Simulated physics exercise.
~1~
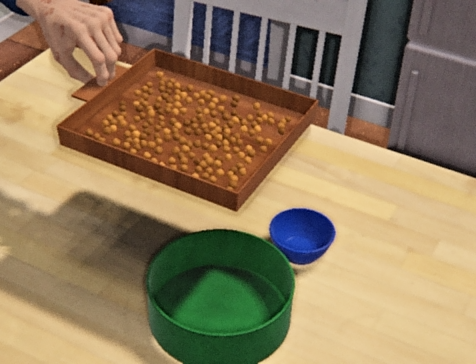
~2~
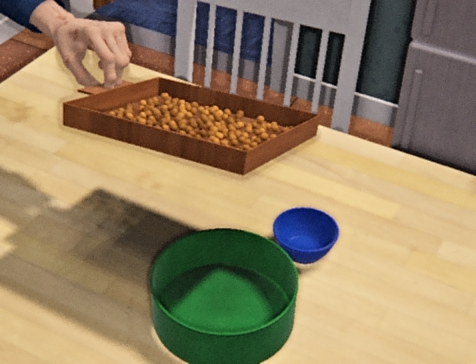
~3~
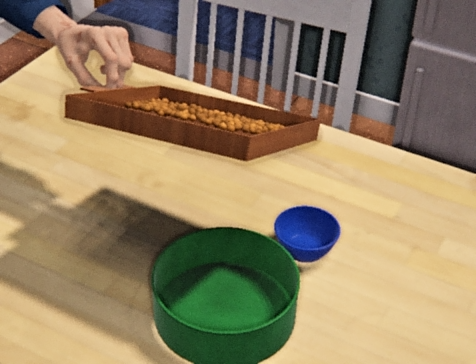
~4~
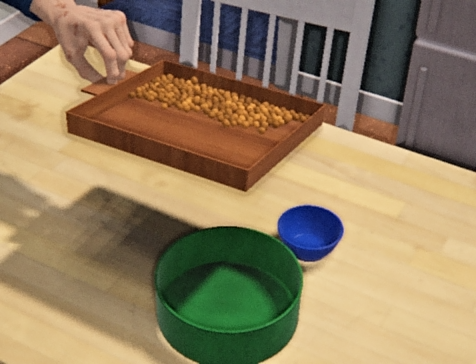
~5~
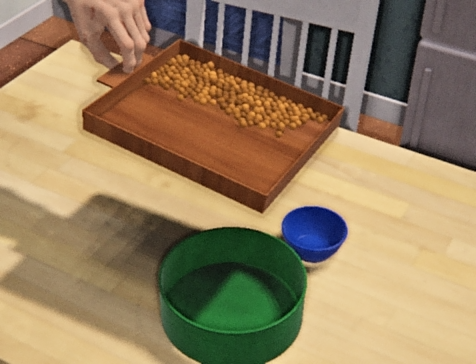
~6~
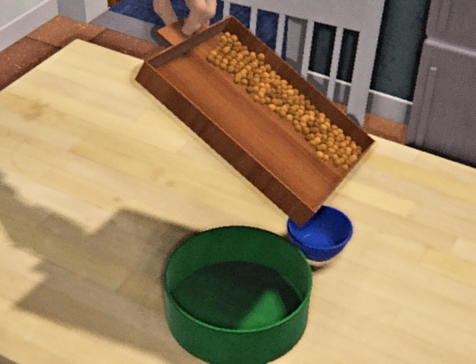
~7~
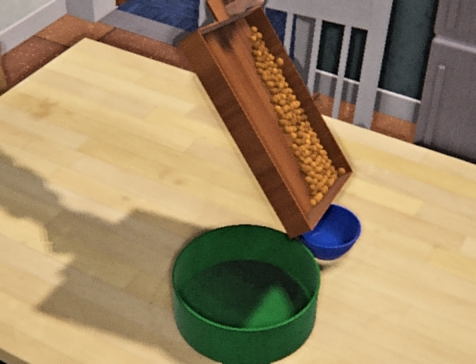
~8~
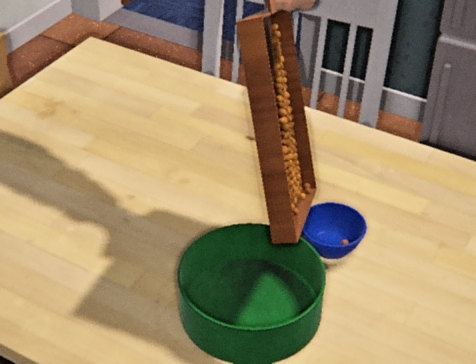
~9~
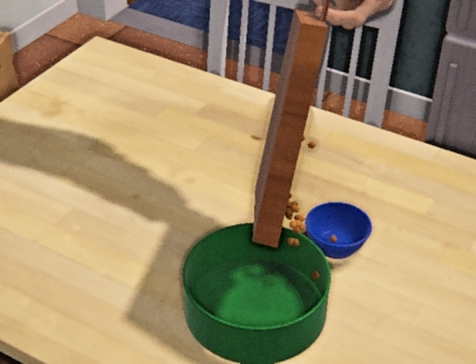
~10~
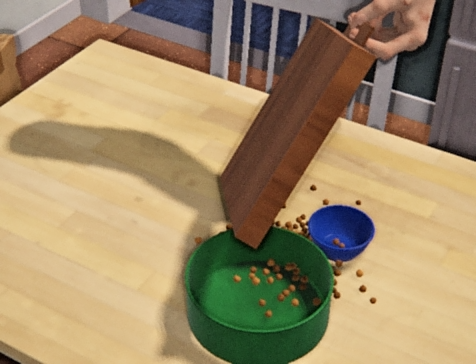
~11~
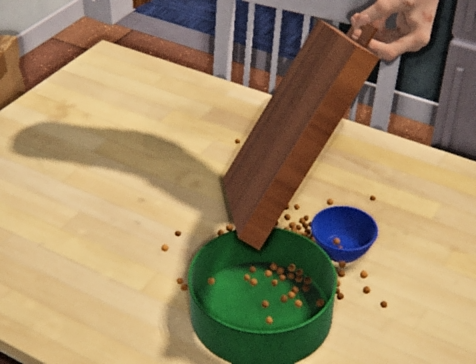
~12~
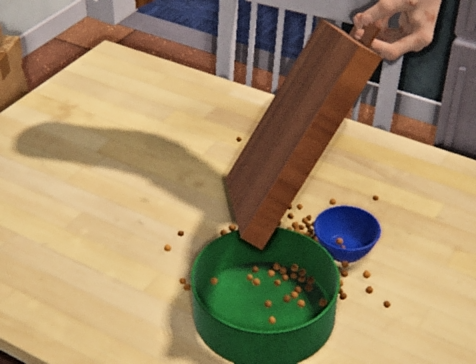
Wooden tray of roasted chickpeas tilting in a hand, levelling, then tipping steeply, scattering most outside the green pot and blue bowl.
